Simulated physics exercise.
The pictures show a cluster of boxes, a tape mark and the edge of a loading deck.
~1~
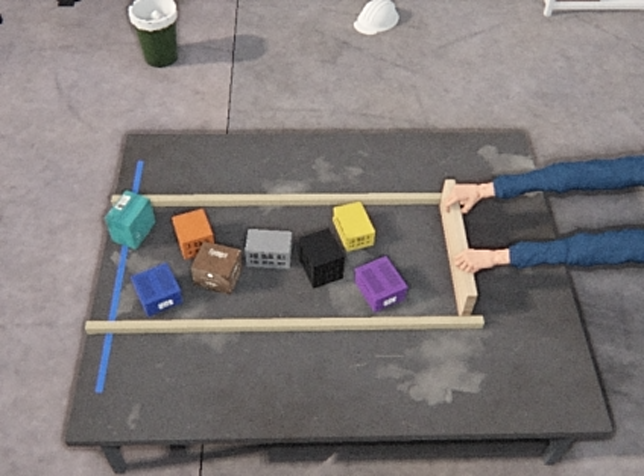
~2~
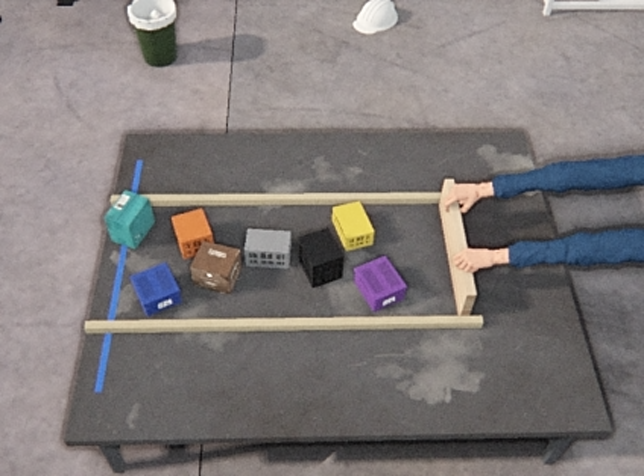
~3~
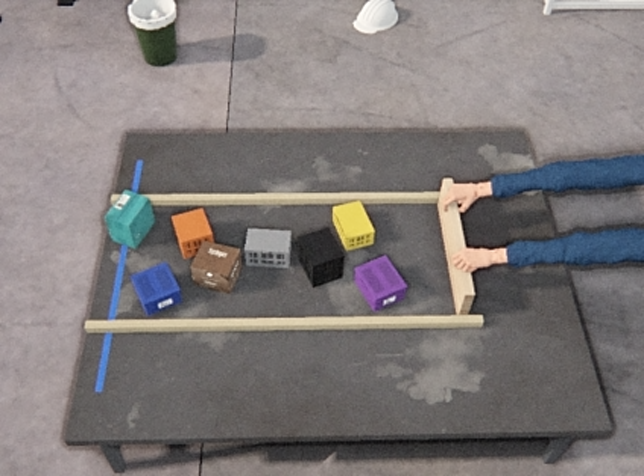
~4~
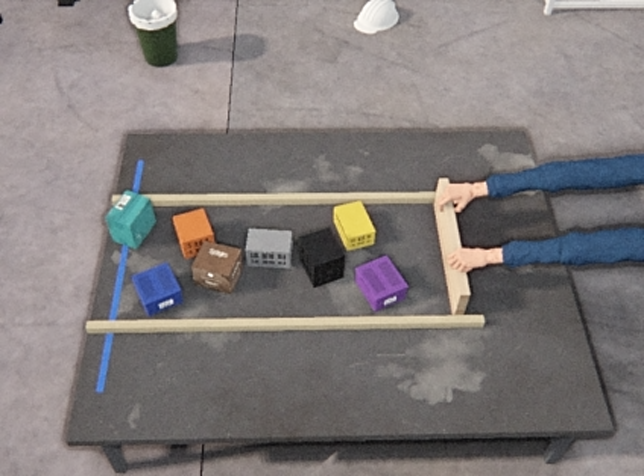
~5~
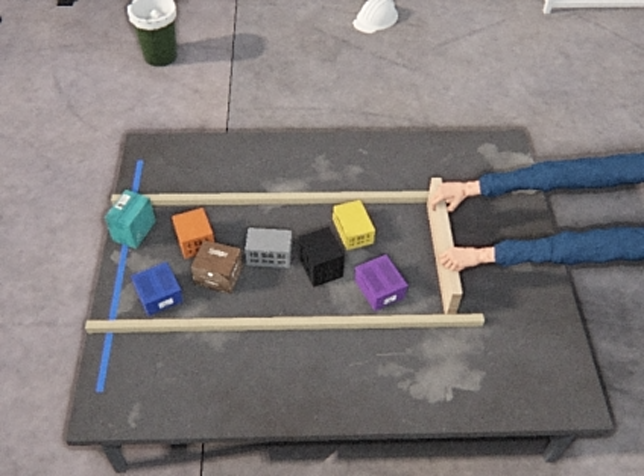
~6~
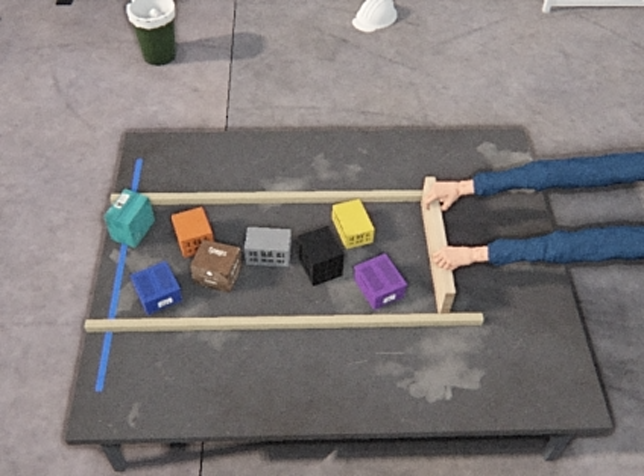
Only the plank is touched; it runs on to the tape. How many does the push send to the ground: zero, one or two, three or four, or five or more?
As it turns out, the number that fall off is five or more.
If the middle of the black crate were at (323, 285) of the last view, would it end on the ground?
From there it tumbles off.
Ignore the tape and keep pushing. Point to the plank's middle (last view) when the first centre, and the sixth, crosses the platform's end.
At (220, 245) for the first, at (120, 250) for the sixth.
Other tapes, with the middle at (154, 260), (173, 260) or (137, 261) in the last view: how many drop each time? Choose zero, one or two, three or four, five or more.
Taking them in turn, three to four; 1 or 2; at least five.
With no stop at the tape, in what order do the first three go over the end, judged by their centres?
They are the turquoise parcel, then the orange crate, then the brown box.
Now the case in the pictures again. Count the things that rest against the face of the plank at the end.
The number is 3.
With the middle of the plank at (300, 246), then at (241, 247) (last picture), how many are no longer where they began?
6 and 8.
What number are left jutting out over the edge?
That would be 3.
Soon after, none off yet; turquoise parcel at rest near (130, 218); blue tote at rest near (157, 288); orange crate at rest near (193, 232).
After that, none off yet; turquoise parcel displaced a little near (113, 211); blue tote displaced about its own width near (133, 295); orange crate displaced about its own width near (145, 216).
In the end, the number that fall off is five or more; gone, grey crate, brown box, orange crate, blue tote and turquoise parcel.
